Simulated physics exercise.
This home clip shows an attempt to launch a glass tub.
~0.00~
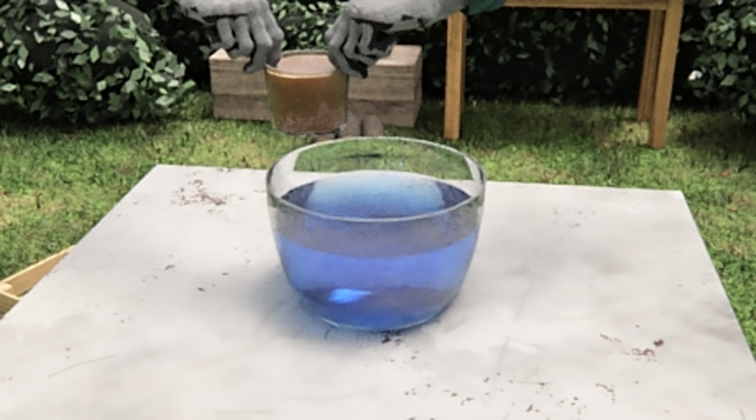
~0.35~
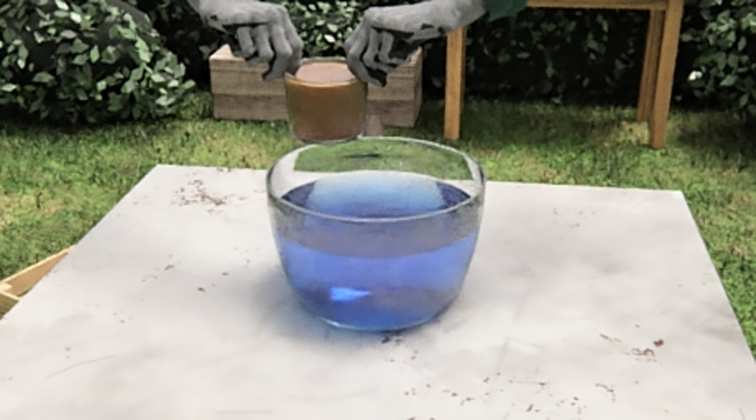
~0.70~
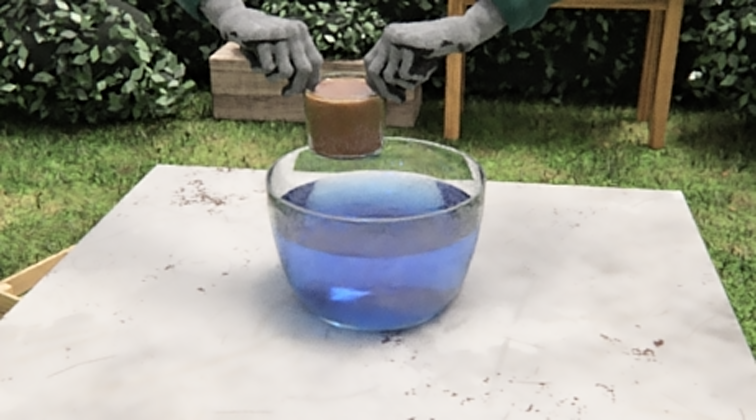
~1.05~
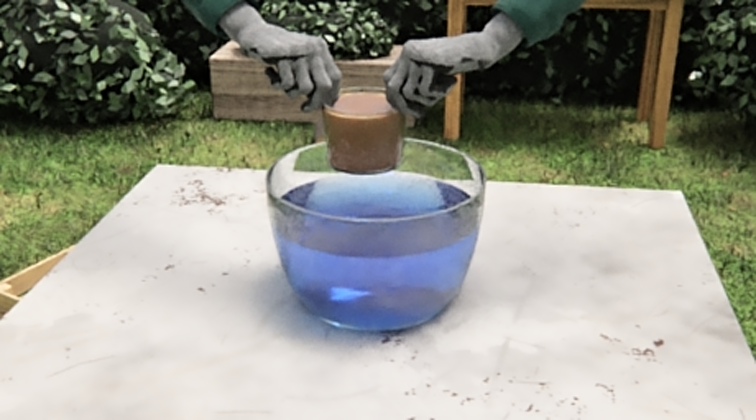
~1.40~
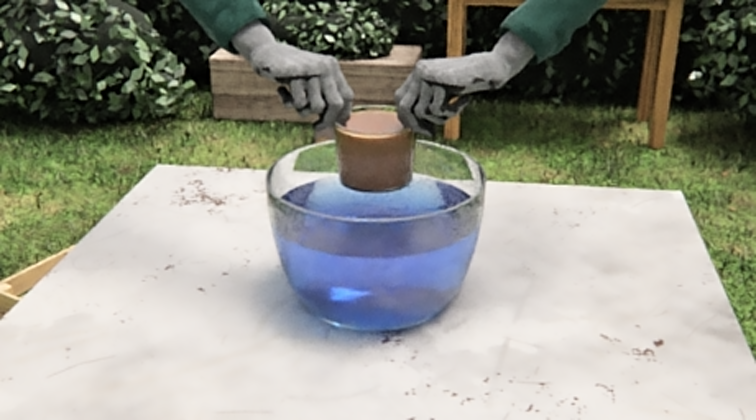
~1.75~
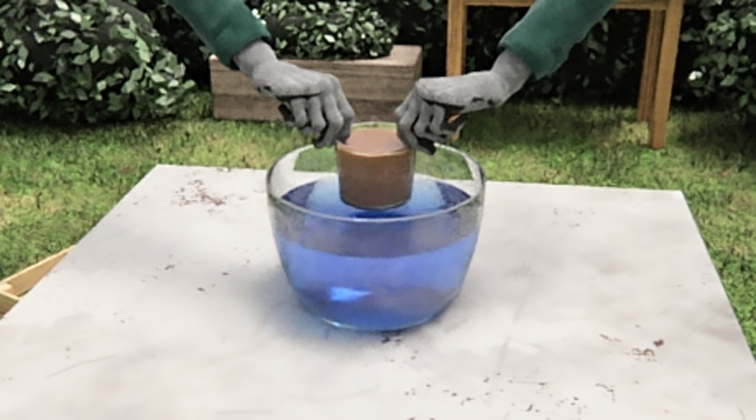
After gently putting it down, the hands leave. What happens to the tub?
The tub sinks.
By 2.2 s, the tub dips into the dyed water.
By 2.8 s, dyed water pours in over its rim.
By 5.0 s, the tub lies on the bottom.
